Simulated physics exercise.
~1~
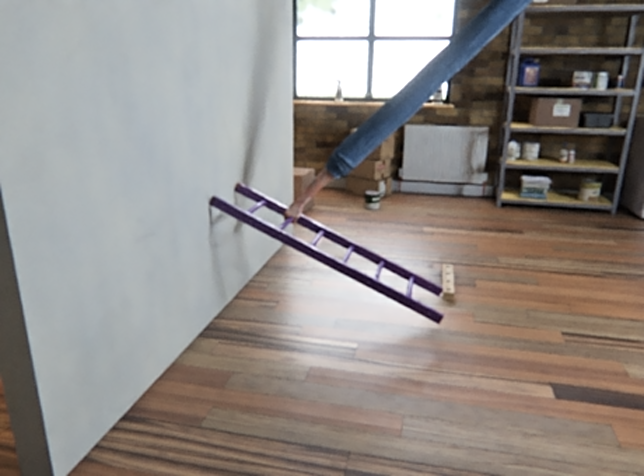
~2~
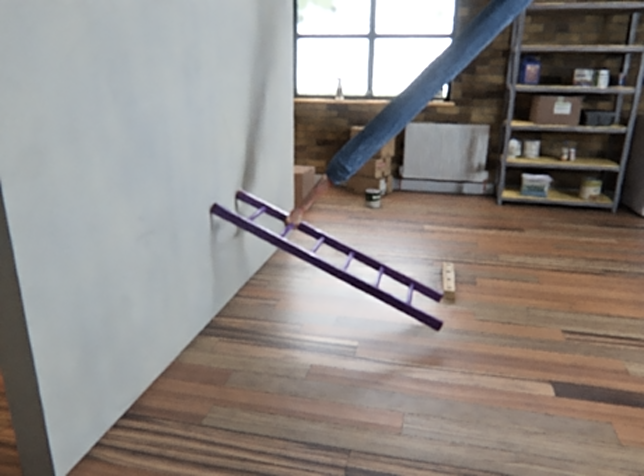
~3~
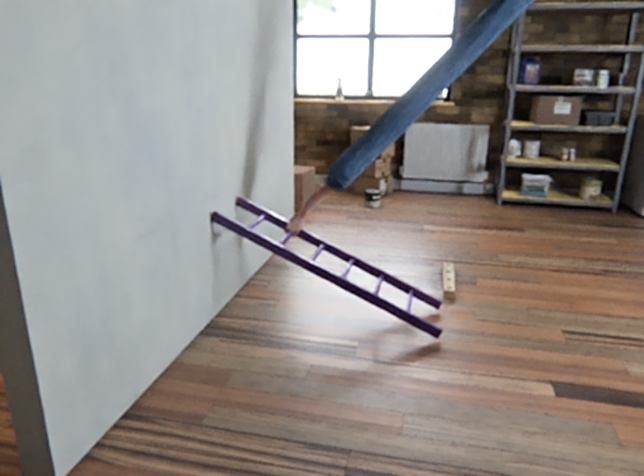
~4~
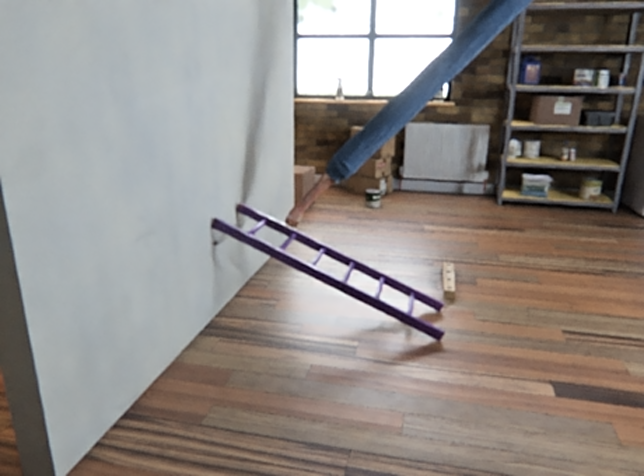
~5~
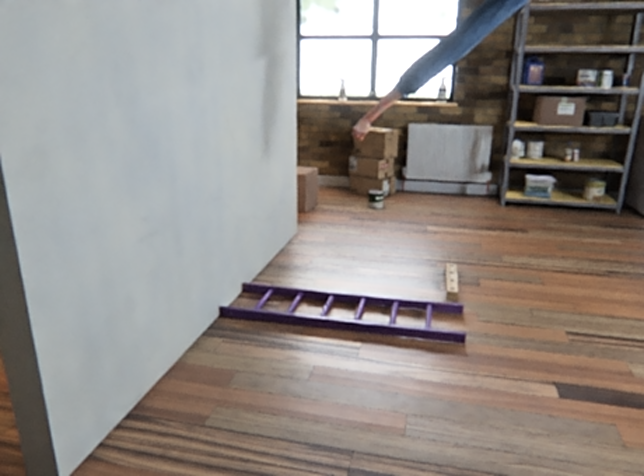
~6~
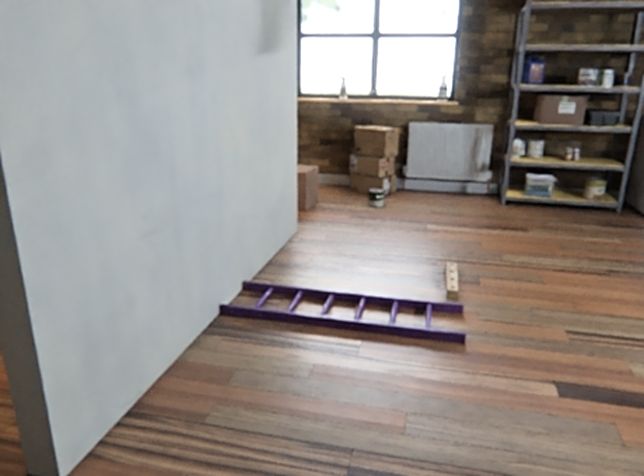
A purple ladder leans at a low angle against a pale wall on the left of a room with a wooden plank floor, seen from slightly above by a gently swaying camera. A blue-sleeved arm reaches in from the upper right, its hand at the ladder, while a short wooden batten lies beyond the ladder's foot, with shelves, boxes and a bright window behind. The ladder lowers slightly onto the floor, then the hand lets go and draws back. The ladder slides down the wall and drops, ending flat on the boards as the arm leaves.
